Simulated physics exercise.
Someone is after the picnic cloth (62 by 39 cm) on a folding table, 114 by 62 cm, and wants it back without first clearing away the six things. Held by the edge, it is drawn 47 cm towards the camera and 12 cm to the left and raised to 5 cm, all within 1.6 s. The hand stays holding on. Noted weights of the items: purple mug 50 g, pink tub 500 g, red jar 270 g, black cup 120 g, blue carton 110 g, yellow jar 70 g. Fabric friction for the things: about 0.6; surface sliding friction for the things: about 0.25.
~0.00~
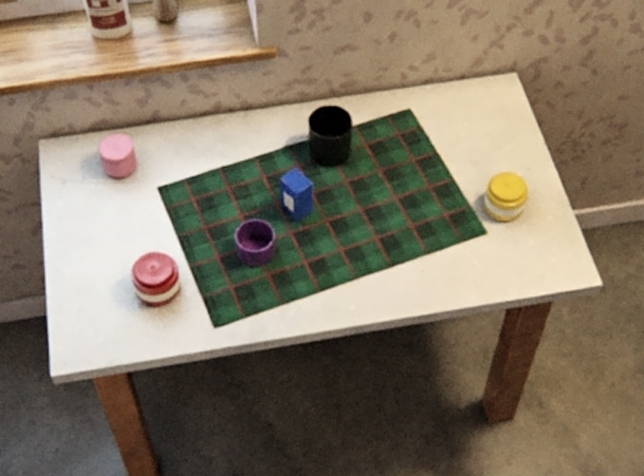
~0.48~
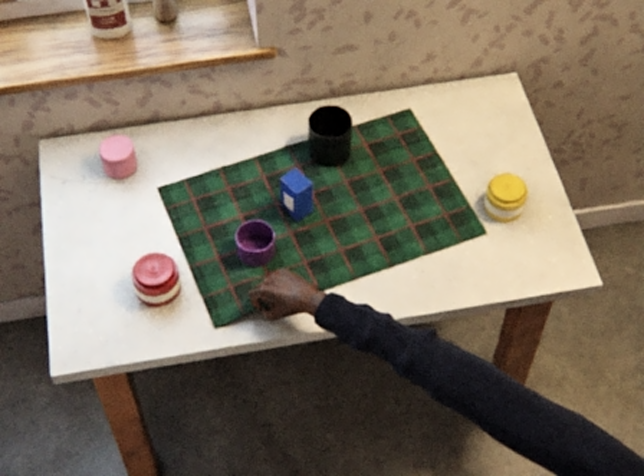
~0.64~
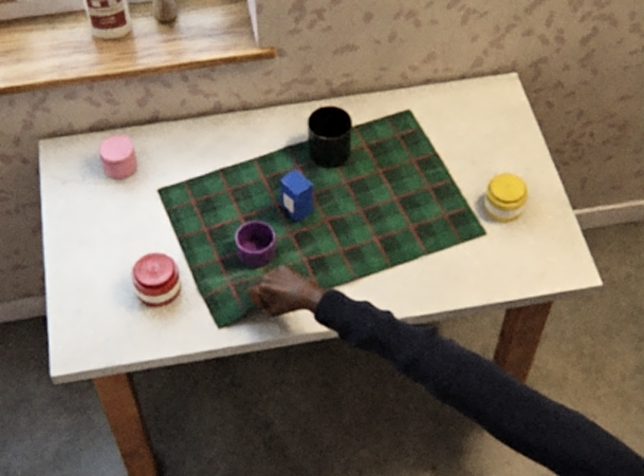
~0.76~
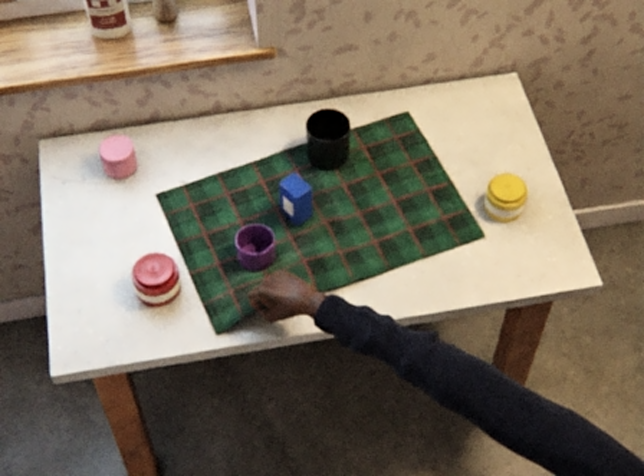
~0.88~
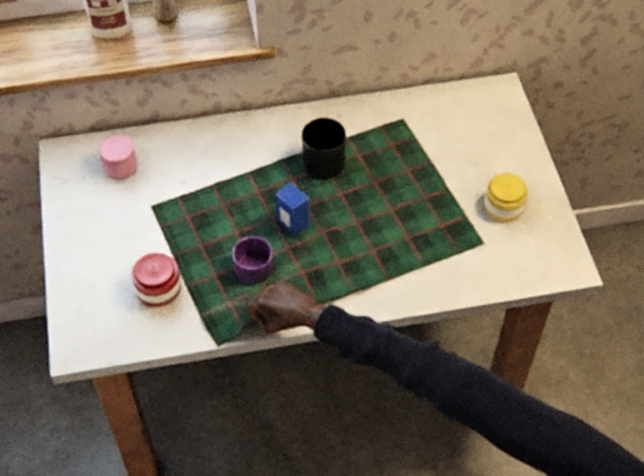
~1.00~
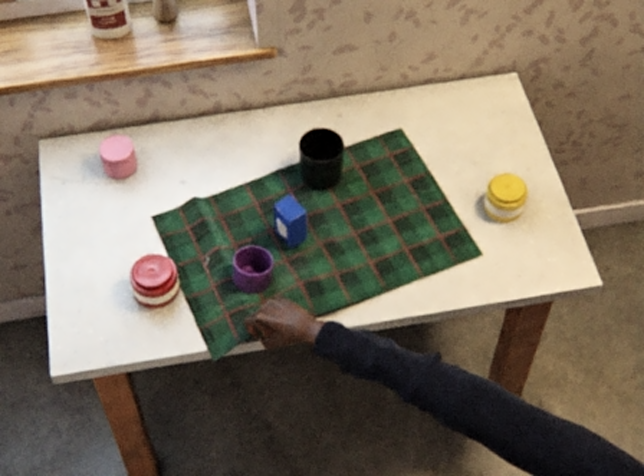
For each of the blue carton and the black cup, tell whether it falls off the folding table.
The blue carton is a casualty. The black cup is a casualty.
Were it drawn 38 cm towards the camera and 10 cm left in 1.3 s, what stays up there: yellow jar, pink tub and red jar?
Outcome: Yellow jar is still there; pink tub is still there; red jar is still there.
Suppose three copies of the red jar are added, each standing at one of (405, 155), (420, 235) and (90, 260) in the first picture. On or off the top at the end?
In turn: Goes over, goes over, stays up.
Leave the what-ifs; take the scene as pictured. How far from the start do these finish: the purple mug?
As for the purple mug, it finishes off the top.
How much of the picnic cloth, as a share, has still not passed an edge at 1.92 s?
About 0 per cent.
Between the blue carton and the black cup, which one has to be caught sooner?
I'd pick the blue one.
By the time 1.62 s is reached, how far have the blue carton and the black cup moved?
Blue carton: 35 cm; black cup: 35 cm.
By 1.3 s, 80 % of the picnic cloth is still over the top; blue carton 21 cm off its start, black cup 20 cm off its start, purple mug 19 cm off its start.
By 1.6 s, 45 % of the picnic cloth is still over the top; blue carton 35 cm off its start, black cup 34 cm off its start, purple mug 33 cm off its start.
By 1.9 s, 0 % of the picnic cloth is still over the top; black cup 60 cm off its start at (280, 364), blue carton over the edge, purple mug over the edge.
By 2.2 s, 0 % of the picnic cloth is still over the top; black cup over the edge, blue carton over the edge, purple mug over the edge.
By 3.8 s, 0 % of the picnic cloth is still over the top; black cup over the edge, blue carton over the edge, purple mug over the edge.
